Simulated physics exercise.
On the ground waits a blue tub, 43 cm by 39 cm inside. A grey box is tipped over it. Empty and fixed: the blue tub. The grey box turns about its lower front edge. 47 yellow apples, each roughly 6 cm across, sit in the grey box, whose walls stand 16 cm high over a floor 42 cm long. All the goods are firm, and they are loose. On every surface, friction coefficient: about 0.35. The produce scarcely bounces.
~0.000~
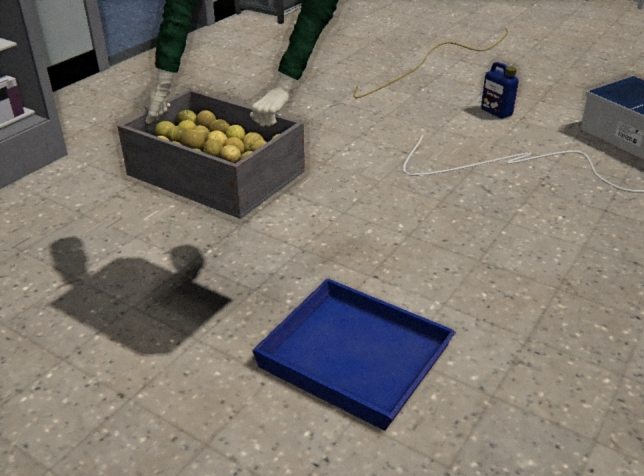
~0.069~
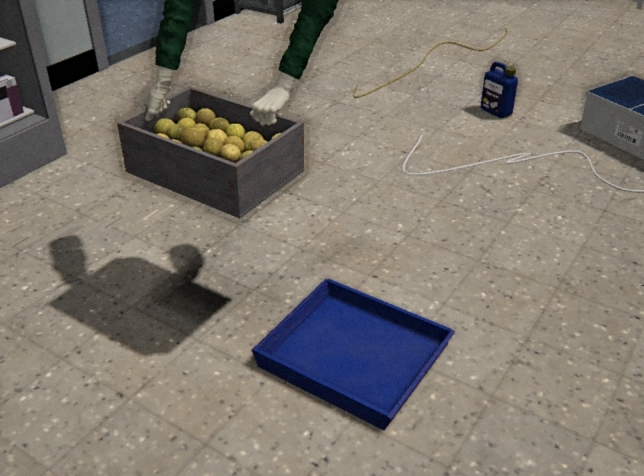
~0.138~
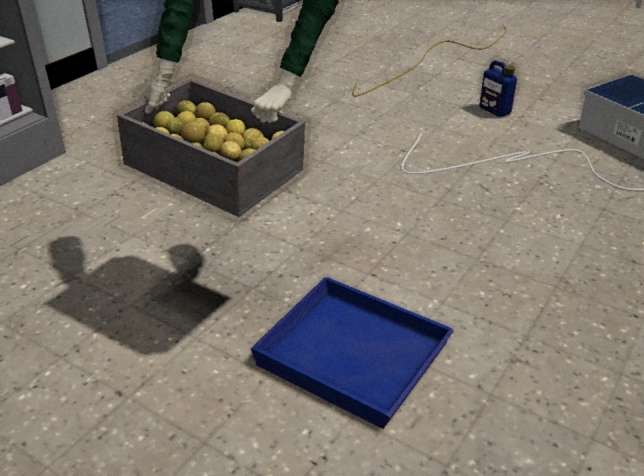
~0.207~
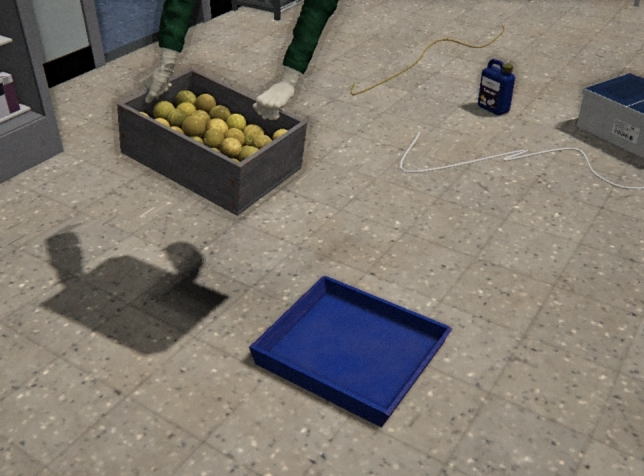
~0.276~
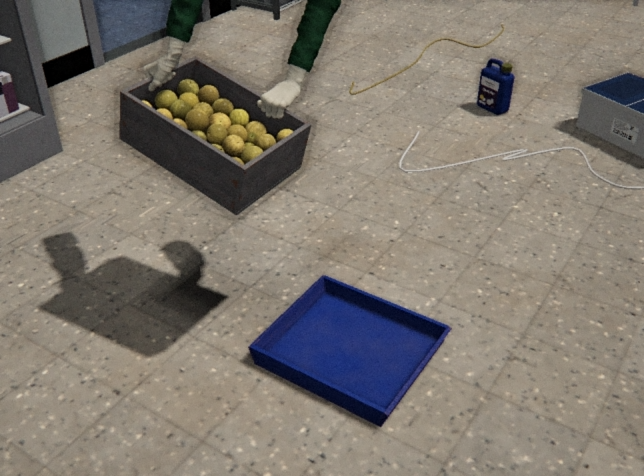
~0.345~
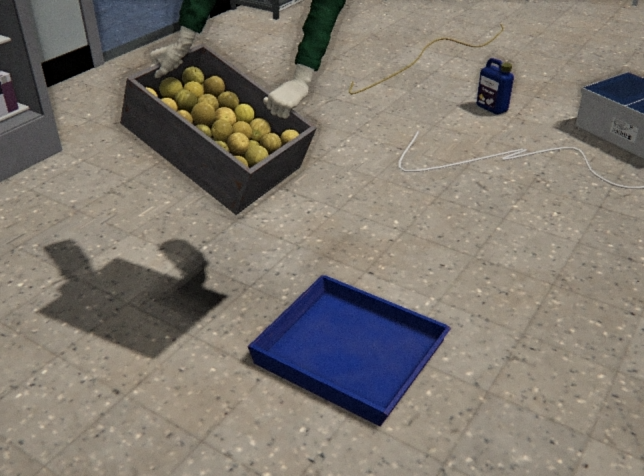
On a speckled tiled floor, gloved hands in green sleeves gradually tilting a grey box of yellow apples near a blue tub.
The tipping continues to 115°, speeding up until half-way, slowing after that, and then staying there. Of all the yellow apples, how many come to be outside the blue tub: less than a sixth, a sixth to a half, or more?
It ends with one-sixth to one-half of the load outside the container.
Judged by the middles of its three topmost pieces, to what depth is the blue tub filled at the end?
6 cm or so.
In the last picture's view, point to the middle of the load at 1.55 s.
Centre: Approx. (381, 357).
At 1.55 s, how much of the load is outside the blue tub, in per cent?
Estimate for then: Some 30 percent.
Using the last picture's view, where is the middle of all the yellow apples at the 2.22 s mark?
Roughly at pixel (378, 360).
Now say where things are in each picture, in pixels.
In the first picture (places track the rim corner closest to us here), grey box (234, 164); blue tub (389, 415); tipped 0°; all still inside.
Grey box (234, 164); tipped 1°, in the second picture.
Grey box (235, 164); tipped 4°, in the third picture.
Grey box (238, 164); tipped 9°, in the fourth picture.
Grey box (242, 166); tipped 15°, in the fifth picture.
Grey box (248, 170); blue tub (385, 411); tipped 22°; all still inside, in the sixth picture.
After 0.65 s, tilt 63°; 47 still in the grey box.
After 1.02 s, tilt 107°; 31 still in the grey box and 16 in the air.
After 1.55 s, tilt 115°; 28 in the blue tub, 13 outside the blue tub and 6 in the air.
Final count (at 2.22 s), 33 in the blue tub and 14 outside the blue tub. Asked share, 14 of 47, 30 per cent.
